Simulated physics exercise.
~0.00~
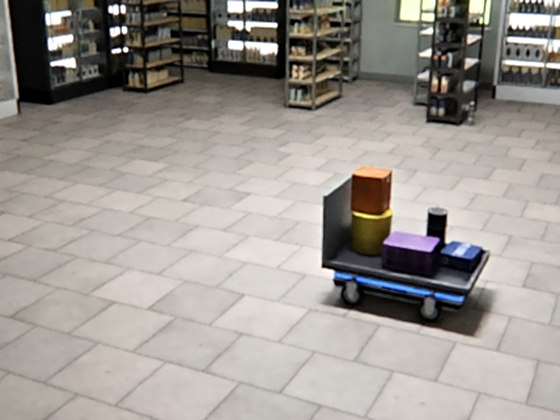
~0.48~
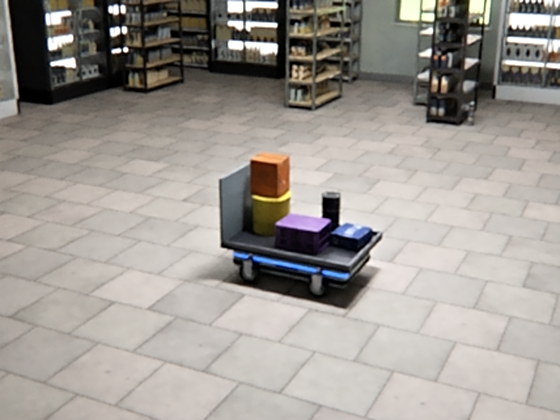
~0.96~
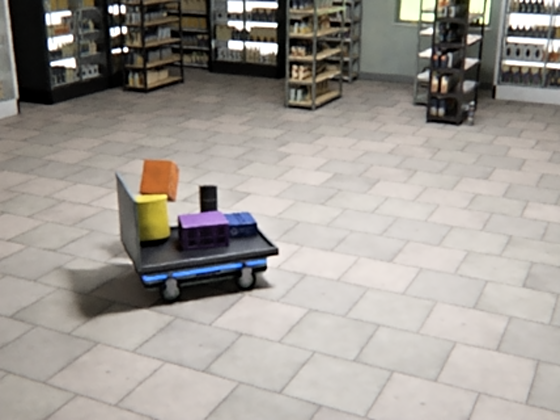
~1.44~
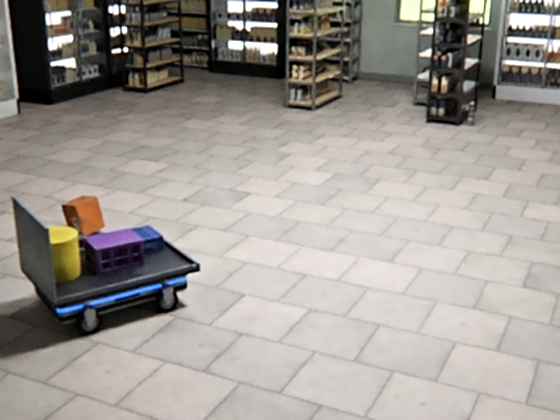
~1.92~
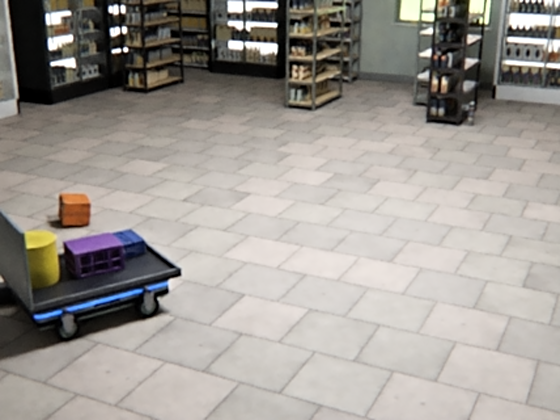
In a store with a tiled floor, a flat cart carrying five items rolled left and turned; the orange box tipped off and the black canister dropped out of sight, while the yellow pail, purple crate and blue parcel stayed aboard.
